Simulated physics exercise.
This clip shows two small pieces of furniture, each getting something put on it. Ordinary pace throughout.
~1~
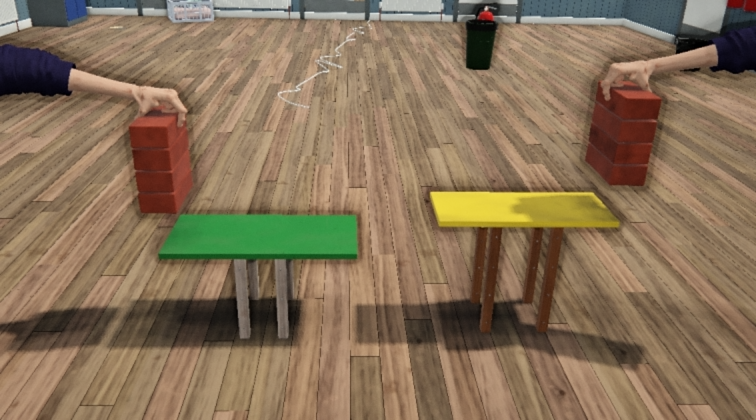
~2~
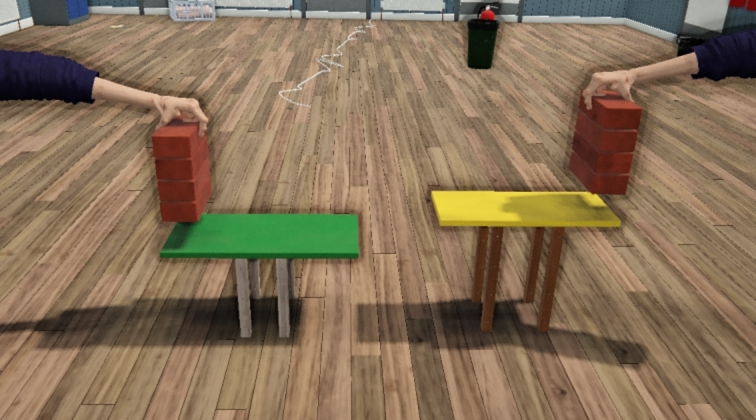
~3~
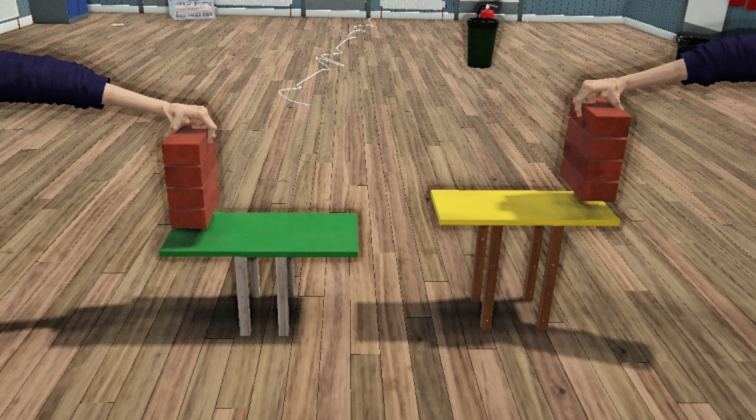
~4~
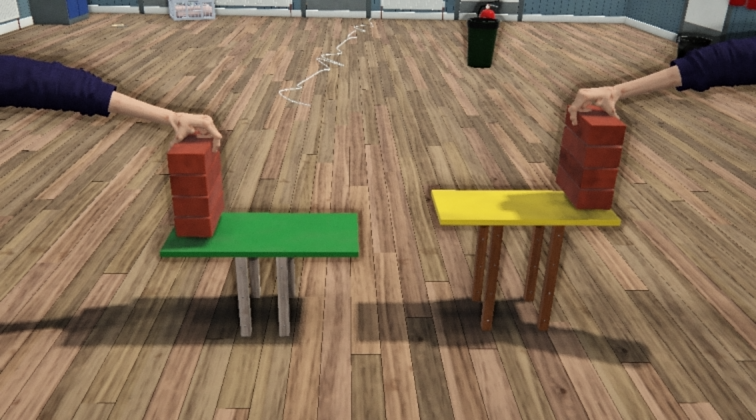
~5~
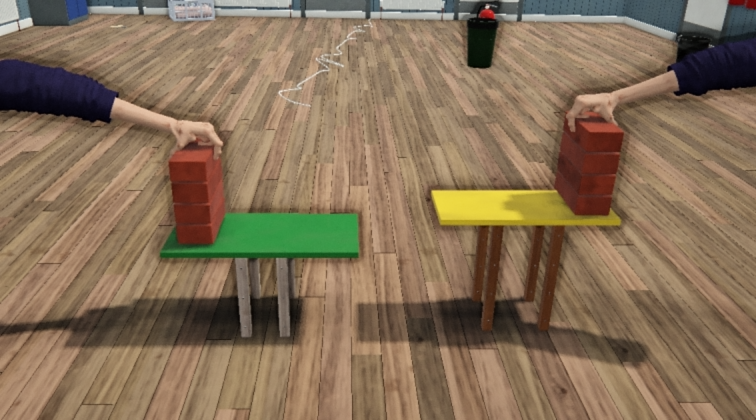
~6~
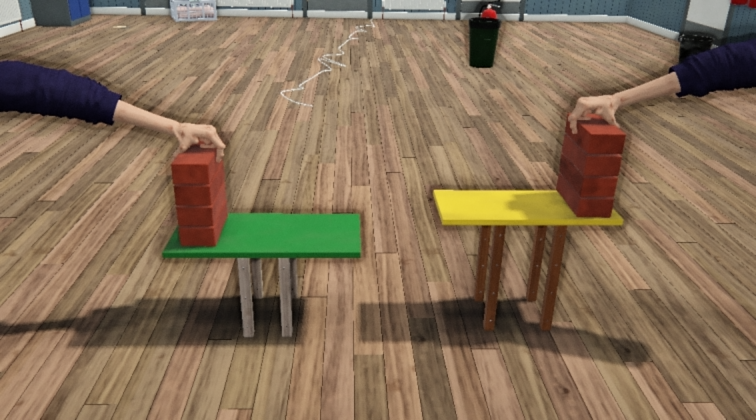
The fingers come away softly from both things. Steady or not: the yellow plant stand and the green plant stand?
I expect the yellow plant stand will topple. I expect the green plant stand will topple.
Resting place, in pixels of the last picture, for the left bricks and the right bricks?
Roughly (73, 302) for the first and roughly (741, 299) for the other.
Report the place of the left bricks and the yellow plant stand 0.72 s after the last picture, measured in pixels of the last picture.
For the first, (77, 299); for the second, (614, 220).
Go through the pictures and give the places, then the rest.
Still on the way; yellow plant stand (521, 209); green plant stand (264, 236); left bricks (163, 159), in the first picture.
Still on the way; green plant stand (265, 235); right bricks (603, 141), in the second picture.
Still on the way; yellow plant stand (521, 207); left bricks (193, 174), in the third picture.
Still on the way; green plant stand (265, 234); right bricks (589, 156), in the fourth picture.
Still on the way; yellow plant stand (522, 207); left bricks (199, 190), in the fifth picture.
In place, still held; yellow plant stand (524, 207); green plant stand (268, 235); right bricks (589, 164), in the sixth picture.
Then, 0.48 s later than the last frame, yellow plant stand tilted by 13° near (554, 203); green plant stand tilted by 37° near (211, 239).
Then, 0.72 s later than the last frame, yellow plant stand tilted by 46° near (614, 220); green plant stand tilted by 53° near (208, 251).
When it is over, the yellow plant stand overbalances, near (637, 247); the green plant stand overbalances, near (208, 251).
